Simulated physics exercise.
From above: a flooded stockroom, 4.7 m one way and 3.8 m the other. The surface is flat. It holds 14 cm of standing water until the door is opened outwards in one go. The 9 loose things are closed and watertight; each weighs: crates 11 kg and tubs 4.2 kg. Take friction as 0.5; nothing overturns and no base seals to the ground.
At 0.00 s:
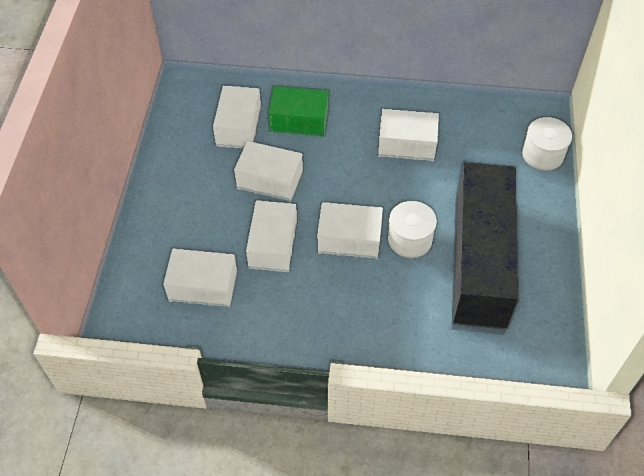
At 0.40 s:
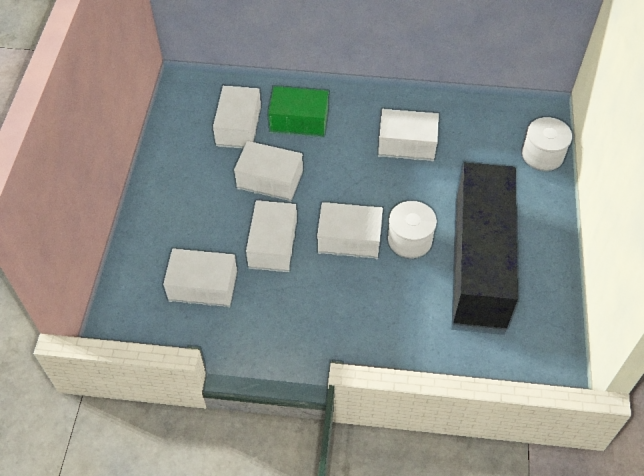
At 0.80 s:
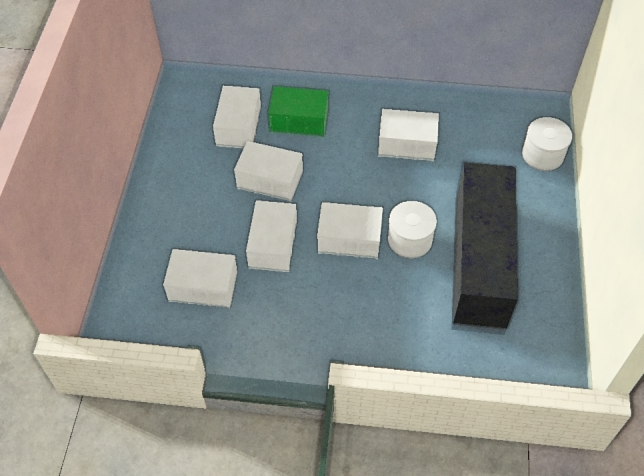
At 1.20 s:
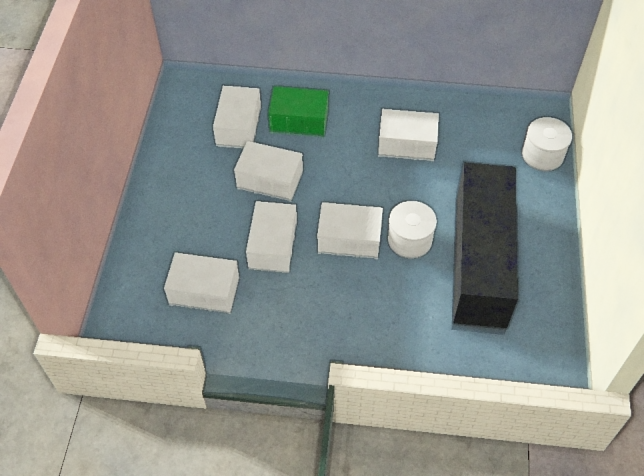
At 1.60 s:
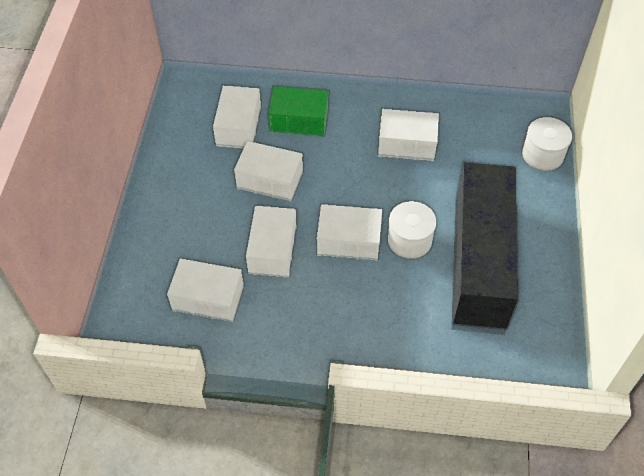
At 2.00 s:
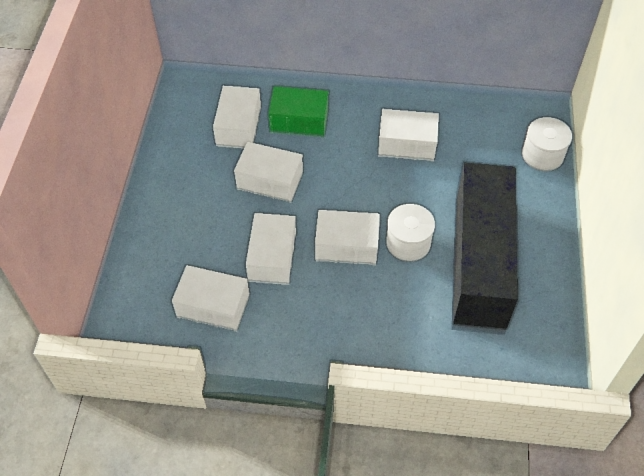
A dark gate swings open in front, then the nearest white crate drifts slightly right, turning.
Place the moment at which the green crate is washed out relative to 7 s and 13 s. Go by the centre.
Expect it after the second time or never.
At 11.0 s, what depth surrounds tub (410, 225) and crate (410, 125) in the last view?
Roughly 10 and 10 cm.
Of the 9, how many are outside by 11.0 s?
By then 3.
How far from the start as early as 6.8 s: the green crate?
Roughly 30 cm by then.
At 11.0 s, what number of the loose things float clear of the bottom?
At that moment 6.
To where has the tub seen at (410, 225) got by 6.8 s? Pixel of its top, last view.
At about (383, 273).
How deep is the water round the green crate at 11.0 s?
Roughly 10 cm.
After 3.0 s the green crate is near (298, 104), 0.0 m from its start, afloat; 0 of 9 are out; 9 afloat.
After 6.8 s the green crate is near (280, 123), 0.3 m from its start, afloat; 2 of 9 are out; 7 afloat.
After 11.0 s the green crate is near (281, 138), 0.5 m from its start, afloat; 3 of 9 are out; 6 afloat.
After 15.0 s the green crate is near (270, 162), 0.8 m from its start, afloat; 5 of 9 are out; 4 afloat.
